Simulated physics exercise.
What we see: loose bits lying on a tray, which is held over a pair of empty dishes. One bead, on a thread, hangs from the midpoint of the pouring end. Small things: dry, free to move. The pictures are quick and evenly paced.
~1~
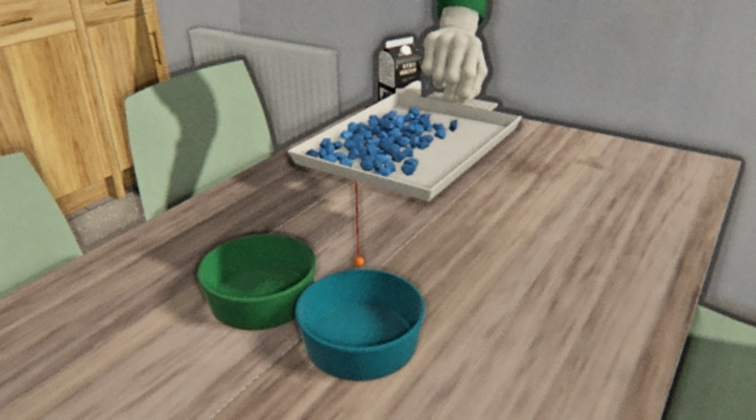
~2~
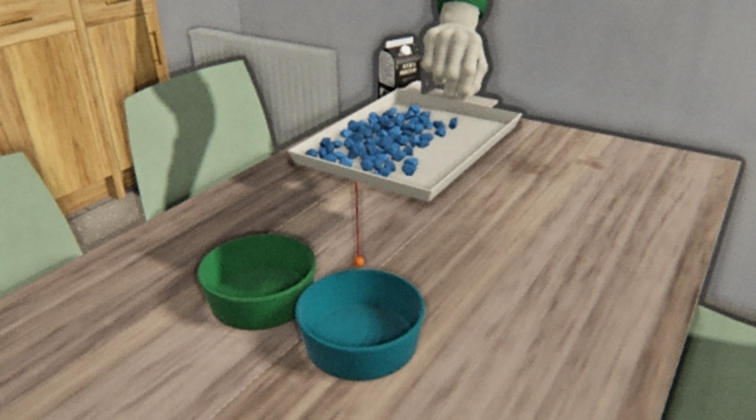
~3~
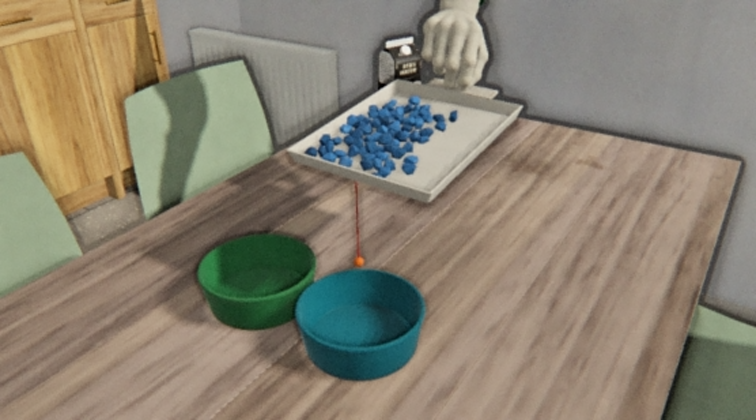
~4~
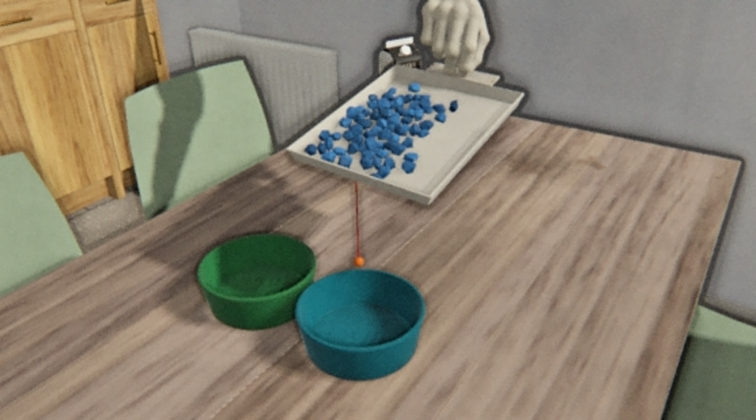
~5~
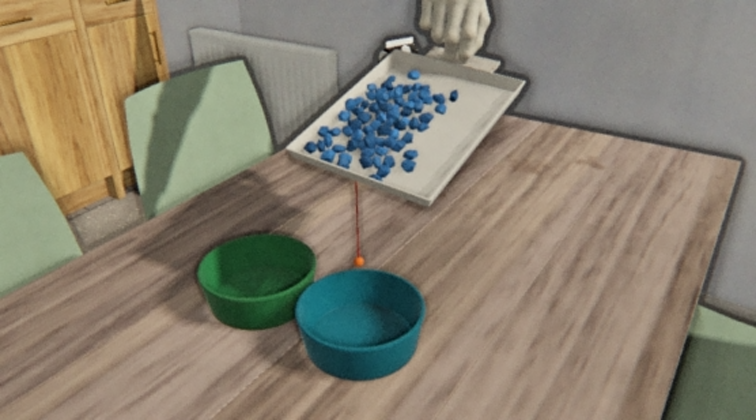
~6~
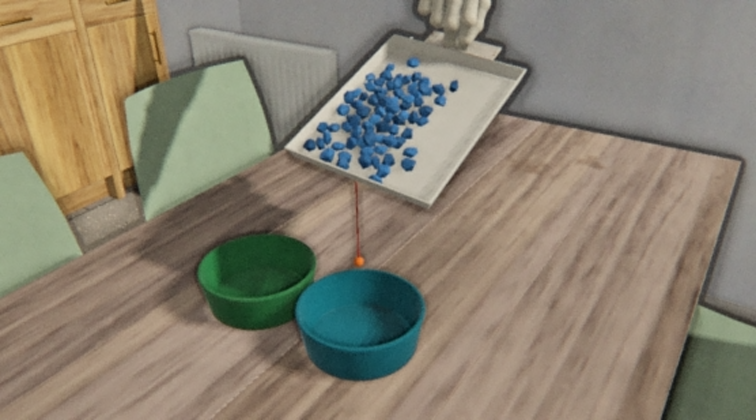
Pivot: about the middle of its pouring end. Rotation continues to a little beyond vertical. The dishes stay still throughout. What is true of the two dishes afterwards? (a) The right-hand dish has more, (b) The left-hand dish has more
Option a: The right-hand dish has more.
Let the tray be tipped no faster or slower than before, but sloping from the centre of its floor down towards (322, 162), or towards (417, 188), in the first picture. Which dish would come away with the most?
Results - the dish on the left side first, the dish on the right side second.
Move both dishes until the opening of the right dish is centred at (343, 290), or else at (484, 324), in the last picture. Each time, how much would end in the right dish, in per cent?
About 50 per cent, then about 20 per cent.
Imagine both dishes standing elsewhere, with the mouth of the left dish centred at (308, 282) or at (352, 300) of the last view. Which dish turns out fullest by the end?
Try 1: The right-side dish; try 2: The left-side dish.
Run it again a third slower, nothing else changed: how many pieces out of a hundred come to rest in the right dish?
I'd expect near 80 per cent.
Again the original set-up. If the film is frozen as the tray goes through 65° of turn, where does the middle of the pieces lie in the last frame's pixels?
The middle of the pieces sits at roughly (379, 164).
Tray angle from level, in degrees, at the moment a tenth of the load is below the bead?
I'd say close to 75 degrees.
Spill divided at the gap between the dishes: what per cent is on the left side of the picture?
Estimate: Near 10 per cent.
Shortly afterwards, tray tipped steeply; all but a few on the tray; only a few in the air.
Next, tray tipped past a quarter turn; only a few on the tray; near two thirds in the right dish; near a quarter outside both; a little in the air.
Some moments later, tray tipped past a quarter turn; near two thirds in the right dish; near a third outside both.
In the end, tray tipped past a quarter turn; near two thirds in the right dish; none at all in the left dish; near a third outside both.
